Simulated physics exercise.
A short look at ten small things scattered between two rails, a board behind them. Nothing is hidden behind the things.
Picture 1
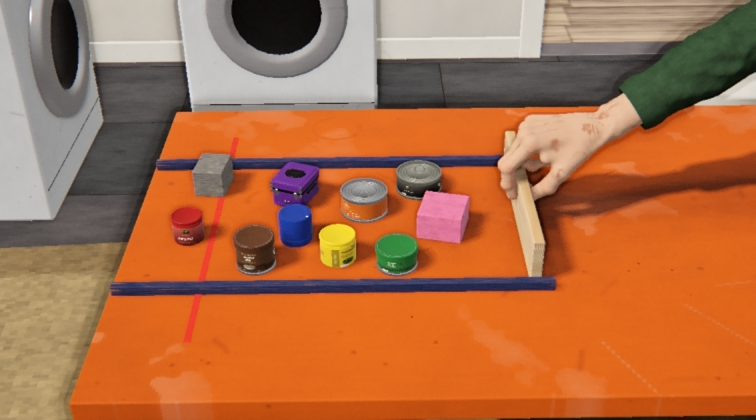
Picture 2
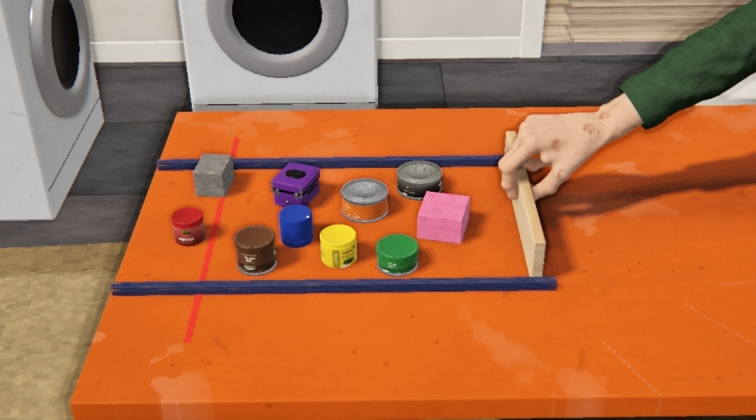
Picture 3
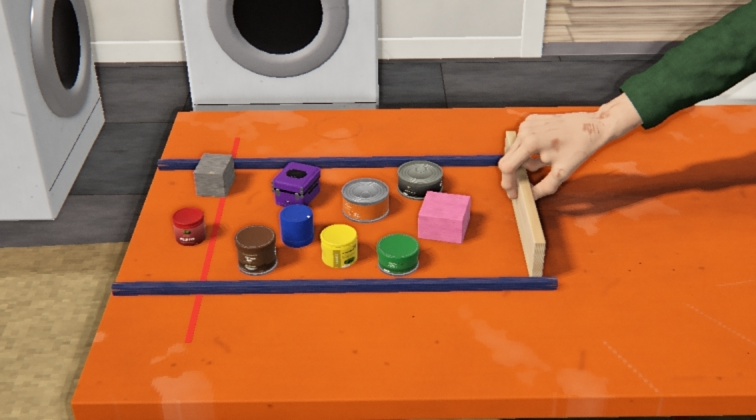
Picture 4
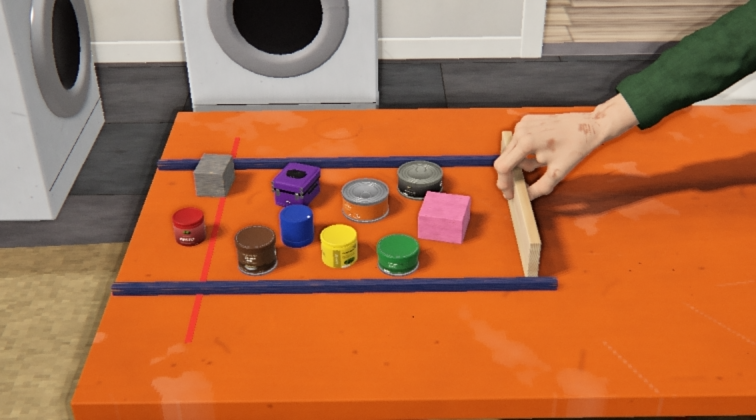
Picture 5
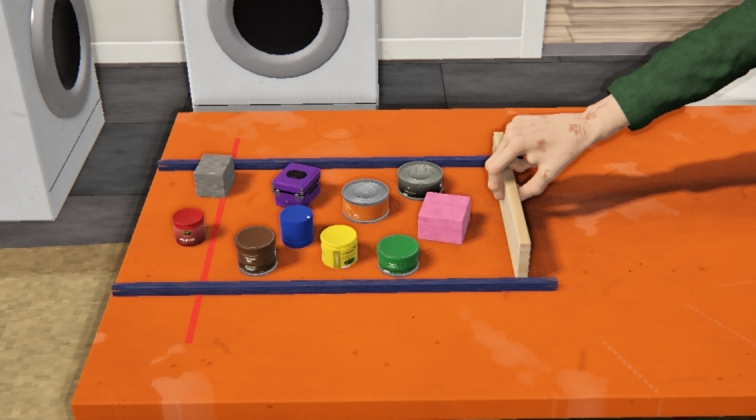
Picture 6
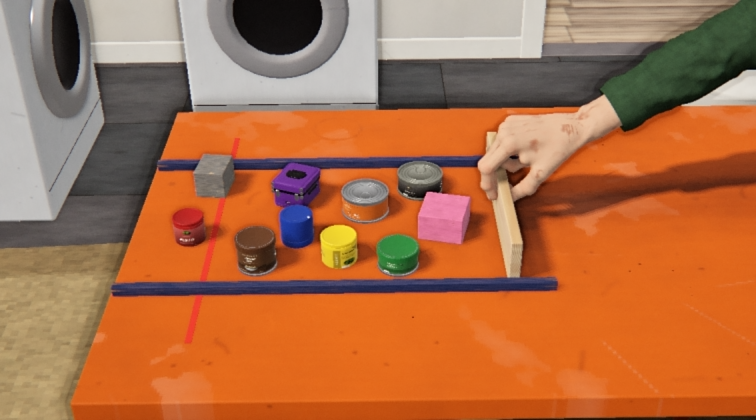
At the start, a hand holds a wooden board upright at the right end of two dark blue rails, with ten small tins, tubs and blocks scattered between them on an orange table. The hand then slides the board slightly left, while the objects stay still.
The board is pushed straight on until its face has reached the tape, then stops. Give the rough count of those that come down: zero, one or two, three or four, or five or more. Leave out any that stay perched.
As it turns out, the number that fall off is one or two.
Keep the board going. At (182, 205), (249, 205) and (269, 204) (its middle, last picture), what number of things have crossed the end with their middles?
The counts: 6, 0 and 0.
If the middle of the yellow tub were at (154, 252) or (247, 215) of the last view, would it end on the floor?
In turn it is lost; stays on.
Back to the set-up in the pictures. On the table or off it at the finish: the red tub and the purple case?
The red tub is lost, the purple case remains up.
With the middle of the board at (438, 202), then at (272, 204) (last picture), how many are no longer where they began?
First 2, then 10.
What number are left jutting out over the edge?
That would be 3.
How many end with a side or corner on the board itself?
It touches 4.
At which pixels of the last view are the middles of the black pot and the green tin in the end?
Near (204, 176) and (185, 259).
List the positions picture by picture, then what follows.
Red tub (188, 227); grey block (213, 175); brown tin (255, 250); board (522, 201); tape (215, 224), in the first frame.
Grey block (214, 176); green tin (397, 255), in the second frame.
Brown tin (256, 250); orange tin (365, 200), in the third frame.
Red tub (189, 227); pink block (444, 217), in the fourth frame.
Grey block (215, 176); purple case (297, 187), in the fifth frame.
Red tub (189, 228); grey block (215, 176); brown tin (256, 251); board (502, 201); tape (217, 224), in the sixth frame.
Soon after, none off yet; red tub at rest near (189, 228); grey block at rest near (215, 176); brown tin at rest near (256, 251).
After that, none off yet; red tub at rest near (189, 228); grey block at rest near (215, 176); brown tin displaced a little near (236, 253).
And then, none off yet; red tub displaced about its own width near (162, 228); grey block displaced a little near (197, 171); brown tin displaced well along near (168, 264).
In the end, the number that fall off is one or two; gone, red tub.
